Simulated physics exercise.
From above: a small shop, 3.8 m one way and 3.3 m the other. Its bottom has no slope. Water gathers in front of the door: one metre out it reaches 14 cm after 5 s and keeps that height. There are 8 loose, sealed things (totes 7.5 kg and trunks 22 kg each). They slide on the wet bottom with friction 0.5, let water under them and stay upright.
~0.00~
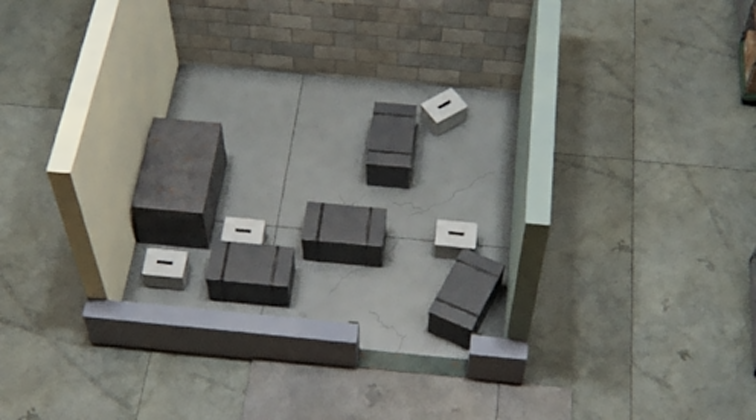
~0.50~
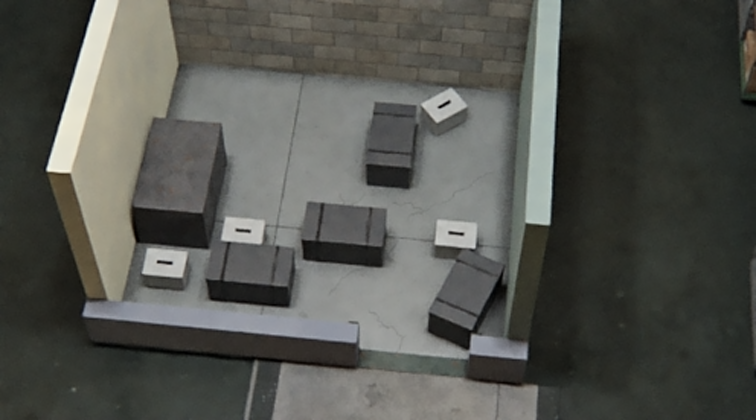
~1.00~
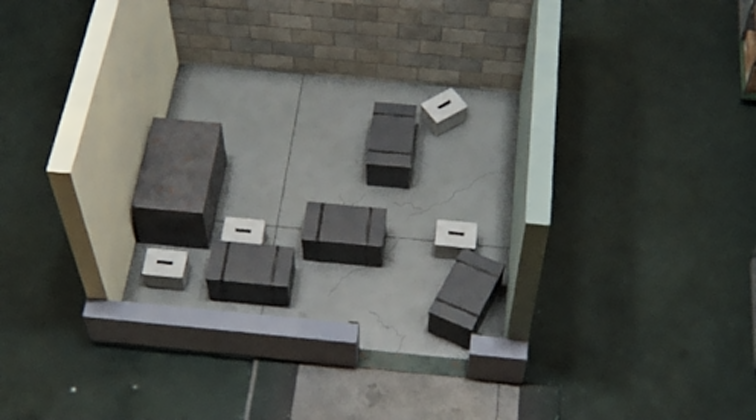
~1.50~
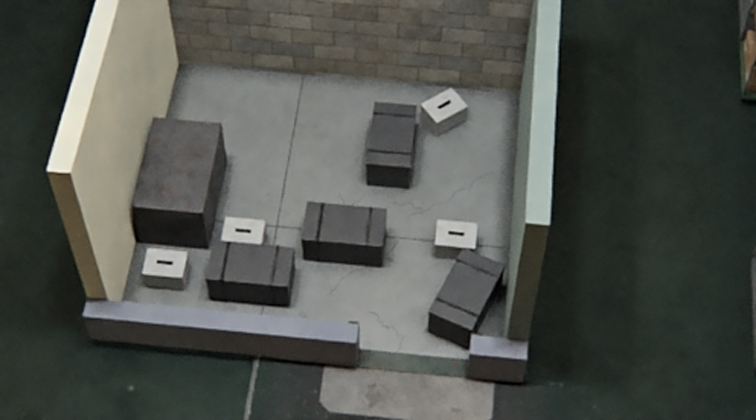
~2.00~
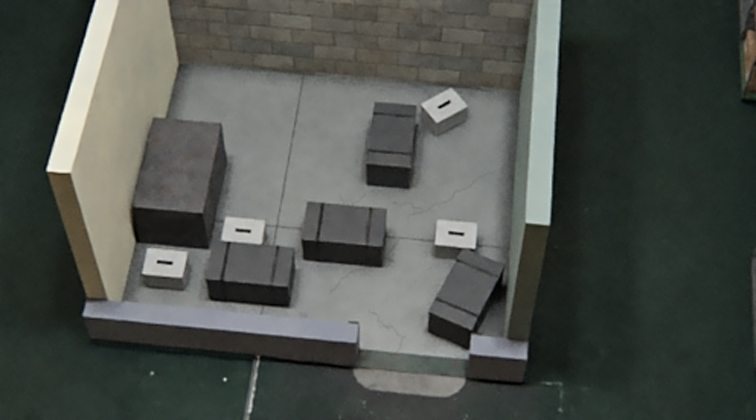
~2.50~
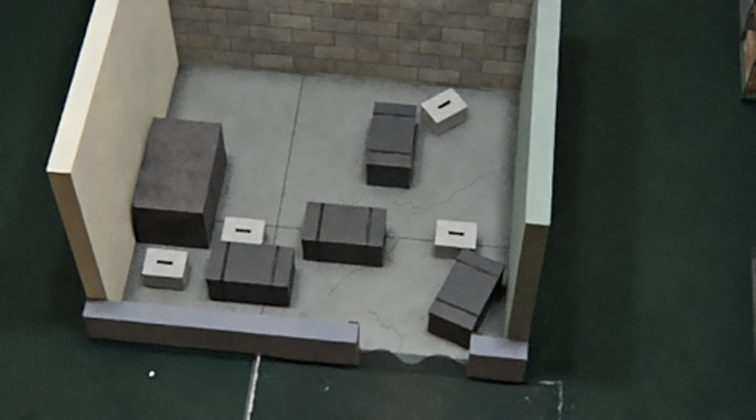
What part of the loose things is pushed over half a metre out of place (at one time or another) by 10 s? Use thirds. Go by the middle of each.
Share: One to two thirds.
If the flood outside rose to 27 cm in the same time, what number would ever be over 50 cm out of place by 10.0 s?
In that case 5 of them.
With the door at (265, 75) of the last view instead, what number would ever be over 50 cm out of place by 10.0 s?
In that case 1 of them.
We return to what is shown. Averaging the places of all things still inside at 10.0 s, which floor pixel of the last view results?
Around (344, 205).
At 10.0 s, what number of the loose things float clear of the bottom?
2 of them.
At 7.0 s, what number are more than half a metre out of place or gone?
By then 0.
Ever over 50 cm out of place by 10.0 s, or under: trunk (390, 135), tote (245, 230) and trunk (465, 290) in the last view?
In that order: Under, less, over.
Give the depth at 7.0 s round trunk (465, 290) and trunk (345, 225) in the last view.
About 5 and 5 cm.
After 3.5 s 0 of 8 are over 50 cm from their spots; 0 afloat.
After 4.5 s 0 of 8 are over 50 cm from their spots; 0 afloat.
After 7.0 s 0 of 8 are over 50 cm from their spots; 0 afloat.
After 10.0 s 3 of 8 are over 50 cm from their spots, and 3 have been at some point; 2 afloat.
